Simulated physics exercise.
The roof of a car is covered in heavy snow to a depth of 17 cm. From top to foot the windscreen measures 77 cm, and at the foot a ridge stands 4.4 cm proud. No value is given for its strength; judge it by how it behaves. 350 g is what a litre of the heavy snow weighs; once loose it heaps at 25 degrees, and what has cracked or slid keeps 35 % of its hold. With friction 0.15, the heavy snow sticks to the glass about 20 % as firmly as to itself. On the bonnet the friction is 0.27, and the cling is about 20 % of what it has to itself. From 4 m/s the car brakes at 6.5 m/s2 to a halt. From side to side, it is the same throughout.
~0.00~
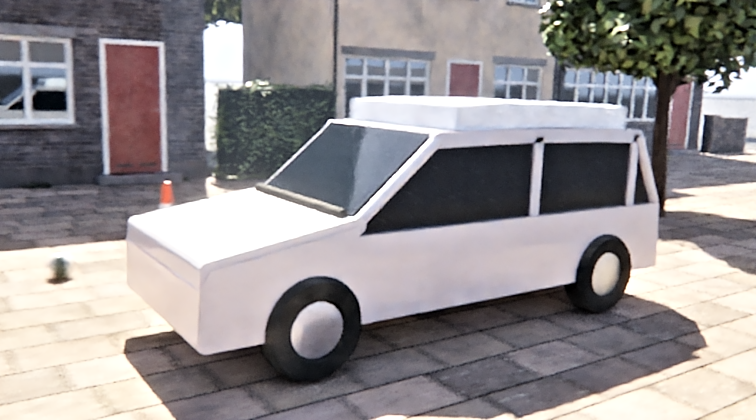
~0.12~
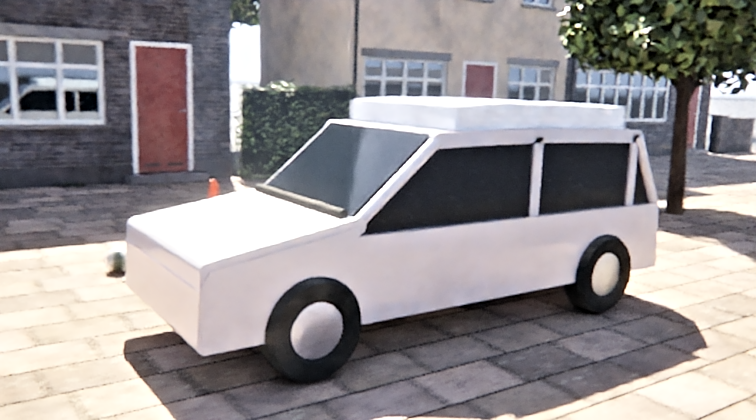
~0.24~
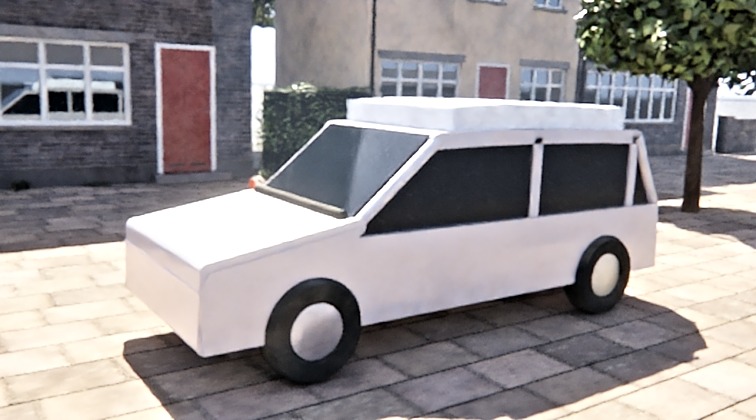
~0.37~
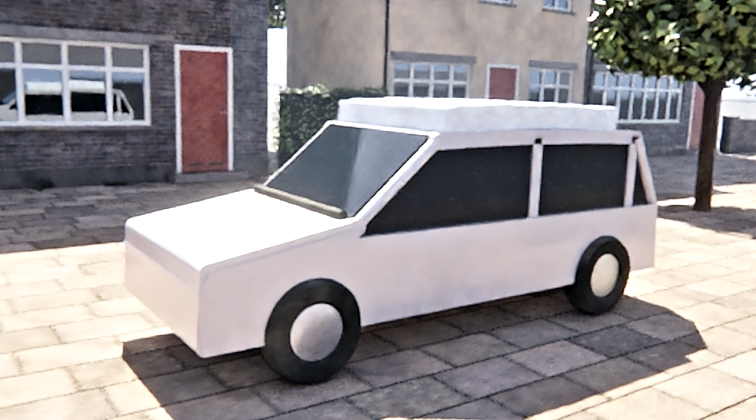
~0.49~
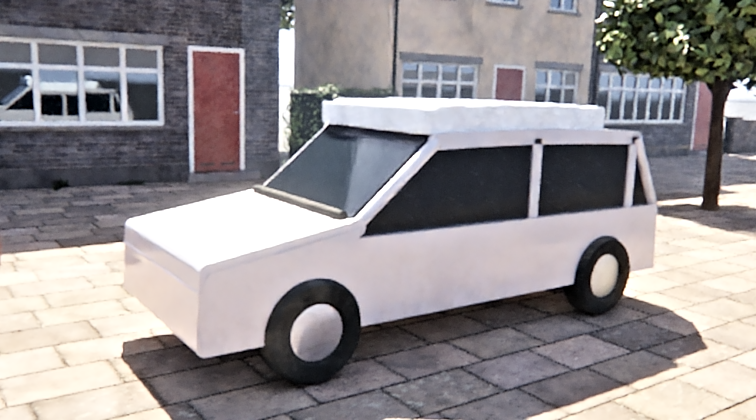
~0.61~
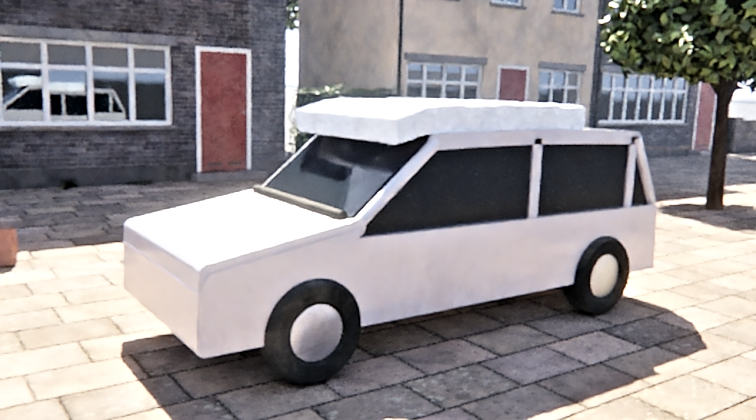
The clip opens on a boxy white car with a thick white slab on its roof, as brick houses and a tree drift rightward behind it. The background's drift slows while the slab slides left along the roof, slightly at first, then farther, until its front edge juts over the windscreen, still in one piece.
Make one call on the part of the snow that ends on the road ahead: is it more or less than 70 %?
My call: More.
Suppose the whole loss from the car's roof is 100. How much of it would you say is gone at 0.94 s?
Roughly 60 %.
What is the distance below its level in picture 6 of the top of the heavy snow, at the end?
About 60 cm.
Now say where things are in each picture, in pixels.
In the first picture, foremost bit of the heavy snow at (458, 113).
In the second picture, foremost bit of the heavy snow at (457, 113).
In the third picture, foremost bit of the heavy snow at (455, 114), its middle shifted 2.1 cm.
In the fourth picture, foremost bit of the heavy snow at (444, 131), its middle shifted 9.8 cm.
In the fifth picture, foremost bit of the heavy snow at (427, 116), its middle shifted 24 cm, 4 % of it past the top of the windscreen, in one piece.
In the sixth picture, foremost bit of the heavy snow at (396, 126), its middle shifted 46 cm, 16 % of it past the top of the windscreen, in one piece.
After 0.94 s, 36 % of the snow is on the roof, 33 % on the glass, 31 % on the bonnet and none has gone off the nose.
After 1.33 s, none of the snow is on the roof, 17 % on the glass, 68 % on the bonnet and 14 % has gone off the nose.
After 1.72 s, none of the snow is on the roof, 2 % on the glass, 48 % on the bonnet and 51 % has gone off the nose.
After 2.12 s, none of the snow is on the roof, 2 % on the glass, 16 % on the bonnet and 82 % has gone off the nose.
After 3.30 s, none of the snow is on the roof, 2 % on the glass, 6 % on the bonnet and 92 % has gone off the nose.
